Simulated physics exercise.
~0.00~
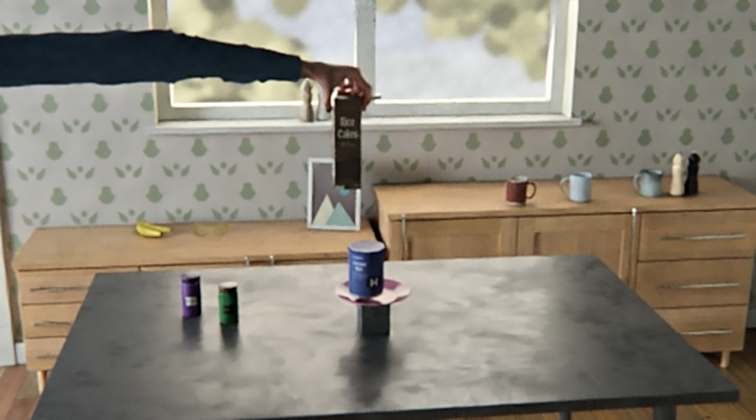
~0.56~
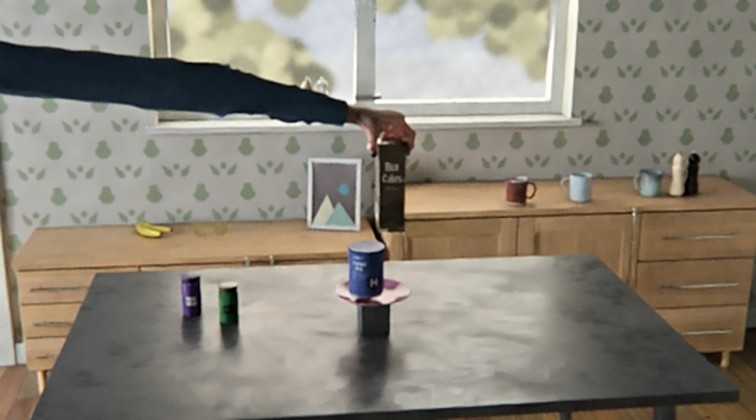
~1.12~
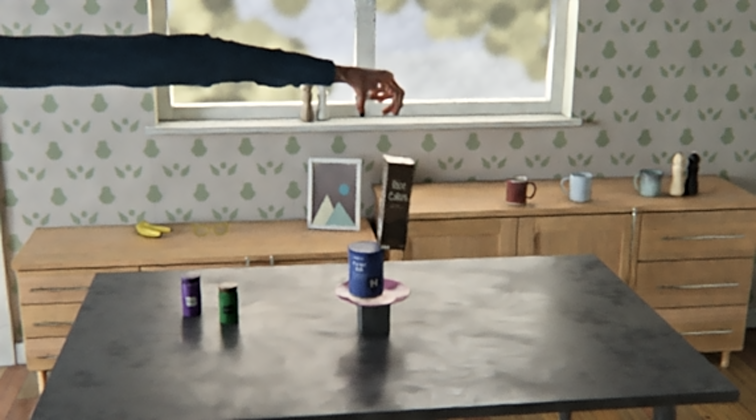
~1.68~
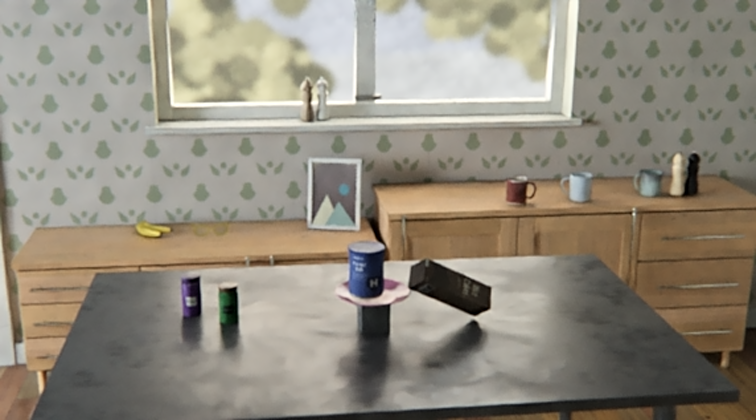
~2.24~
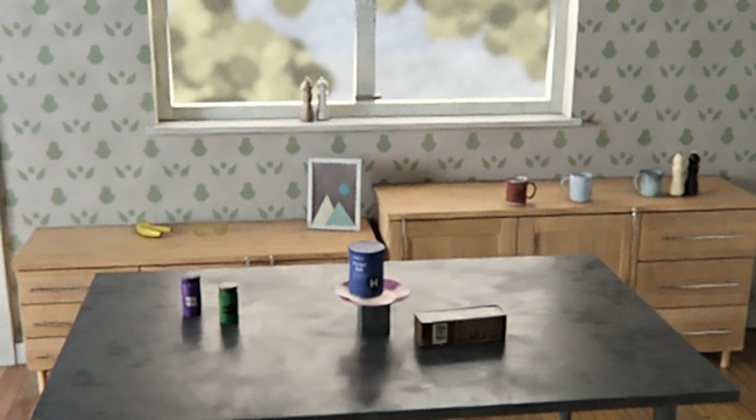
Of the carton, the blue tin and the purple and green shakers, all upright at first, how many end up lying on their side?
One of them ends up on its side, the brown carton. The blue tin and both shakers are still upright.
A brown carton released by a hand falls right of the stack onto its side.
